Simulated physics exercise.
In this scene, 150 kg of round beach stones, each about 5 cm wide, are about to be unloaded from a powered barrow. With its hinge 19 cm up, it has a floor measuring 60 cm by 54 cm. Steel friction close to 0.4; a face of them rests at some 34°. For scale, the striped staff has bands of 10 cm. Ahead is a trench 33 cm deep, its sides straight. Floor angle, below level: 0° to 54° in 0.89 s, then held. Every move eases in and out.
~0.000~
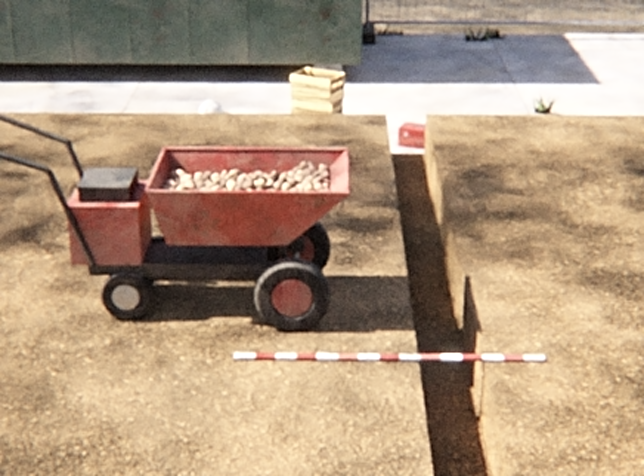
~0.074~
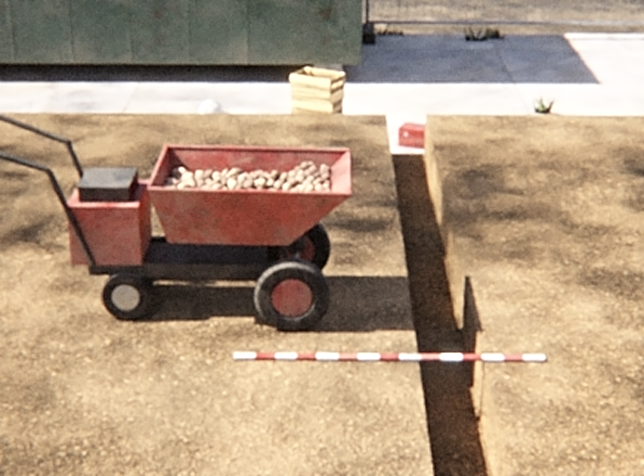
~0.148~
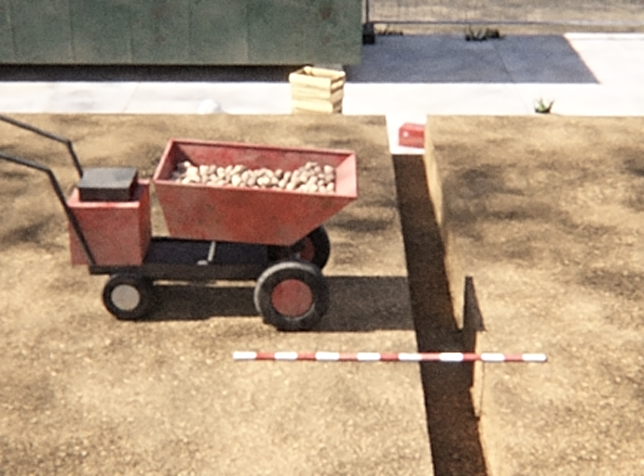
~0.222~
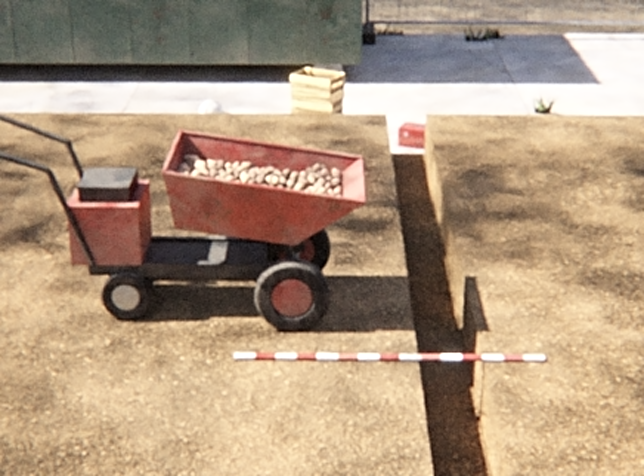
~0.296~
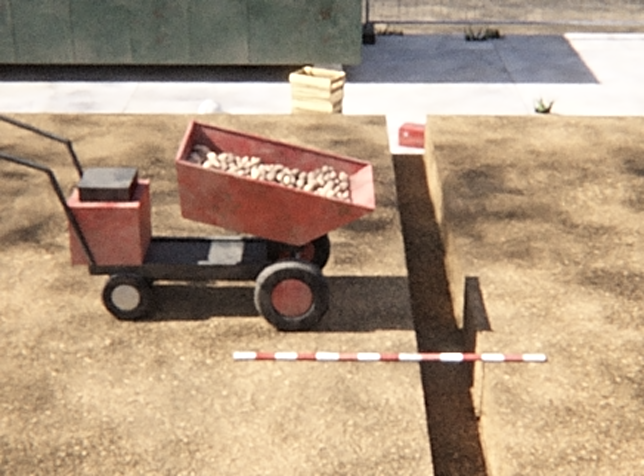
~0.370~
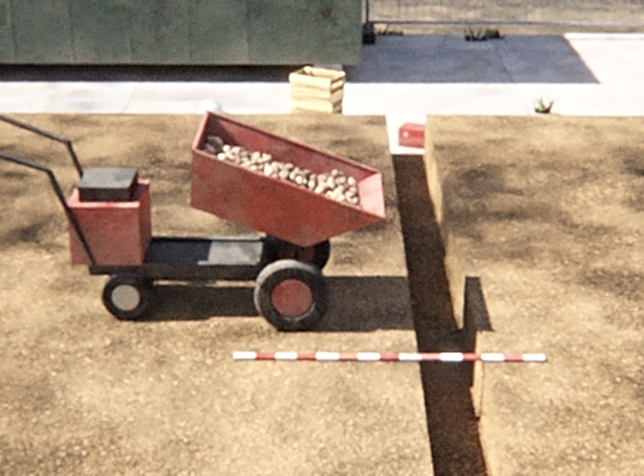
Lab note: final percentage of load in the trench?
Approx. 74 %.
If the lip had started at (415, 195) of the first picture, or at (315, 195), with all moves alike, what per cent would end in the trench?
First place roughly 15%, second roughly 80%.
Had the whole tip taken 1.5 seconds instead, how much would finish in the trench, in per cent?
Expected share: Around 85%.
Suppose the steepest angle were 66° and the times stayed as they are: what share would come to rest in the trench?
Near 75 per cent then.
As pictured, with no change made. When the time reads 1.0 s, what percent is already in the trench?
Some 10 per cent.
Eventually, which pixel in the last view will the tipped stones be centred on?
Roughly at pixel (446, 340).
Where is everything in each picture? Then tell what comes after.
The tray is at 0°, its lip at (349, 193); the top of the load is at (290, 178), in the first picture.
The tray is at 1°, its lip at (351, 194); the top of the load is at (267, 179); the stones move at 0.2 m/s on average, in the second picture.
The tray is at 4°, its lip at (357, 197); the top of the load is at (217, 175); the stones move at 0.4 m/s on average, in the third picture.
Lip at (365, 202), floor tilted 8°, highest stones at (203, 166); the stones move at 0.6 m/s on average, in the fourth picture.
Lip at (375, 209), floor tilted 14°, highest stones at (208, 157); the stones move at 0.7 m/s on average, in the fifth picture.
Lip at (385, 218), floor tilted 20°, highest stones at (216, 147); the stones move at 0.8 m/s on average, in the sixth picture.
After 0.7 s the floor is at 46°; 100 % in the tray; the foremost stones are at (394, 240).
After 1.0 s the floor is at 54°; 89 % in the tray, 10 % in the trench; the foremost stones are at (457, 275).
After 1.3 s the floor is at 54°; 47 % in the tray, 37 % in the trench, 16 % past the trench; the foremost stones are at (541, 301).
After 3.3 s the floor is at 54°; 7 % in the tray, 74 % in the trench, 19 % past the trench; the foremost stones are at (633, 303).
